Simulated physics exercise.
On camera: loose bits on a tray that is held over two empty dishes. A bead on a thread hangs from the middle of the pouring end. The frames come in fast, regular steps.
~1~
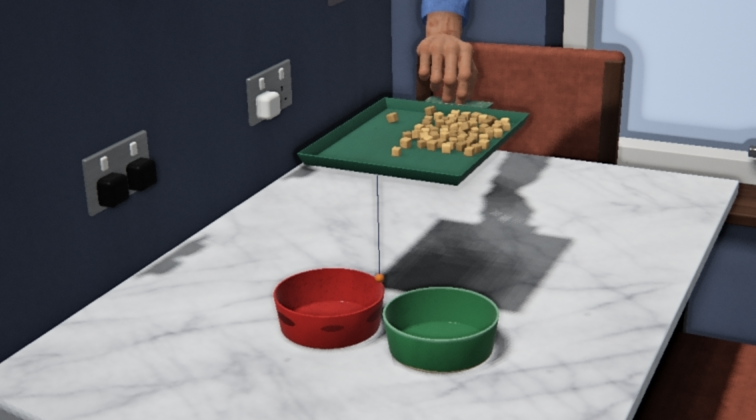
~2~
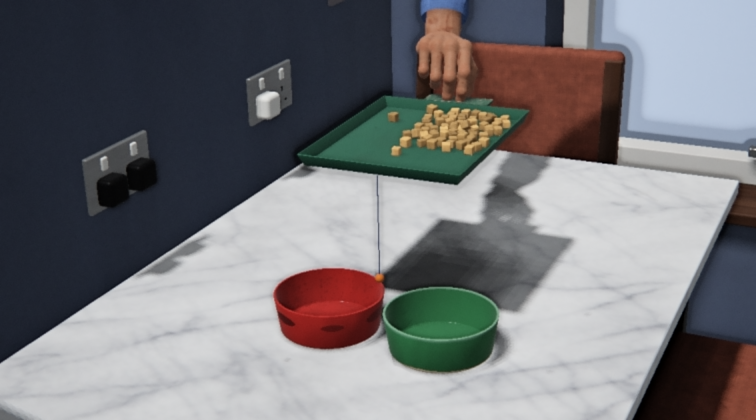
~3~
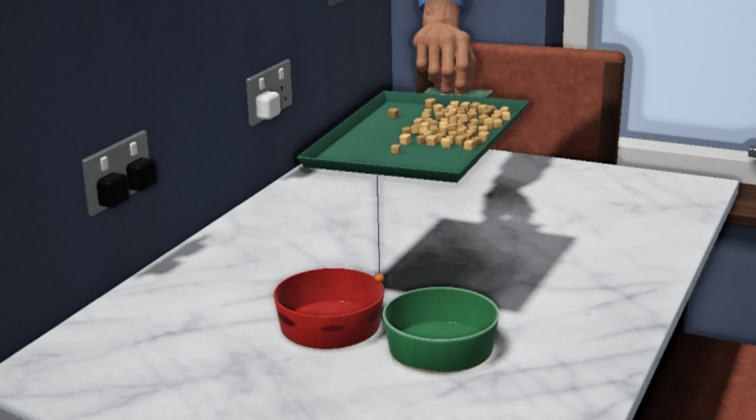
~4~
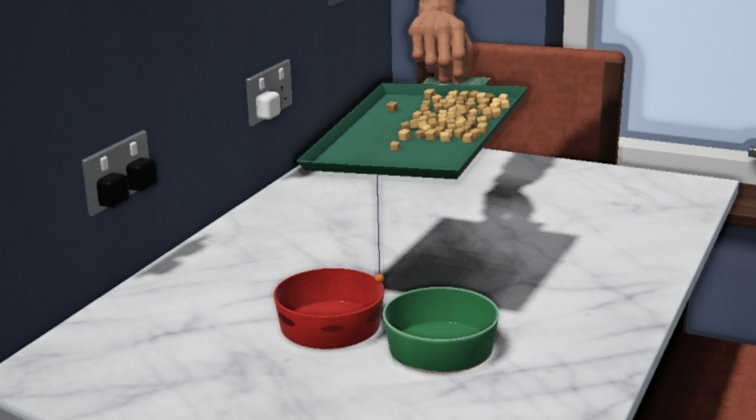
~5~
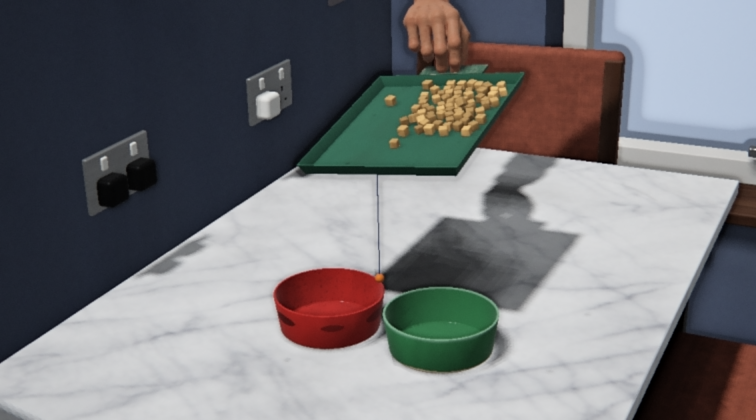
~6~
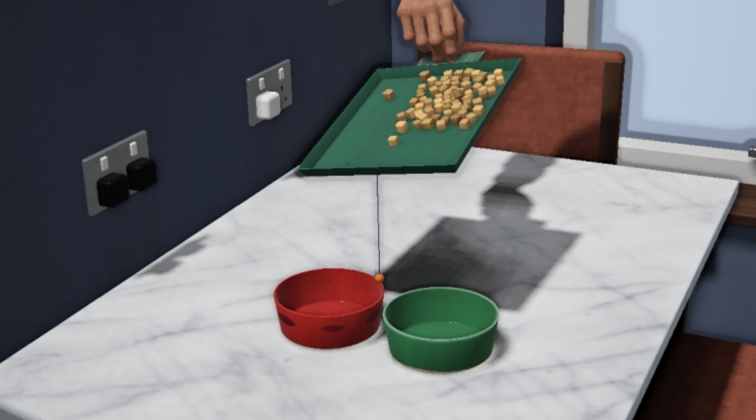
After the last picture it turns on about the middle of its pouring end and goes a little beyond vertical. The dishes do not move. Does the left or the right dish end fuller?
More goes to the left-hand dish.
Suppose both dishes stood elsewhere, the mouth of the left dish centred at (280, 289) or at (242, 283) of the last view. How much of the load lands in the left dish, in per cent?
First some 90, then 40 per cent.
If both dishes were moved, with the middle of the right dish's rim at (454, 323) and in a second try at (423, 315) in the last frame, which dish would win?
First the left-hand dish, then the left-hand dish.
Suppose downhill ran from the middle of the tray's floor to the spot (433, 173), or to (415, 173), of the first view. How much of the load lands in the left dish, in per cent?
About 0 and 0 per cent.
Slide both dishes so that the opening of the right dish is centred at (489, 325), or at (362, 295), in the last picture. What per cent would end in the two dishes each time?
First some 0, then 60 per cent.
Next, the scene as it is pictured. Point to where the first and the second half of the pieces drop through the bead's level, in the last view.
At about (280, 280), then at (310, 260).
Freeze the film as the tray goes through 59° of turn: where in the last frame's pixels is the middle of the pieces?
At about (325, 179).
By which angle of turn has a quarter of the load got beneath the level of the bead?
Around 65° of tilt.
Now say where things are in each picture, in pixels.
The first frame shows corners of the pouring end at (304, 153) and (457, 174), level; middle of the load at (453, 132), small wooden cubes; left dish at (304, 330); right dish at (419, 353); bead on its thread at (380, 278).
The second frame shows corners of the pouring end at (304, 153) and (457, 173), level; middle of the load at (453, 130).
The third frame shows corners of the pouring end at (303, 156) and (456, 171), tipped barely, lowest at the left corner; middle of the load at (453, 124).
The fourth frame shows corners of the pouring end at (303, 159) and (455, 168), tipped a little, lowest at the left corner; middle of the load at (451, 116).
The fifth frame shows corners of the pouring end at (303, 163) and (454, 165), tipped a little, lowest at the left corner; middle of the load at (450, 108).
The sixth frame shows corners of the pouring end at (303, 166) and (452, 162), tipped clearly, lowest at the left corner; middle of the load at (447, 100); left dish at (304, 330); right dish at (419, 353).
Soon, tray tipped steeply; about two thirds on the tray; about a third in the air.
A while on, tray tipped right over; a stray few on the tray; about two thirds in the left dish; about a quarter outside both; a small part in the air.
Towards the end, tray tipped past a quarter turn; about two thirds in the left dish; about a third outside both.
Finally, tray tipped past a quarter turn; none in the right dish; about two thirds in the left dish; about a third outside both.
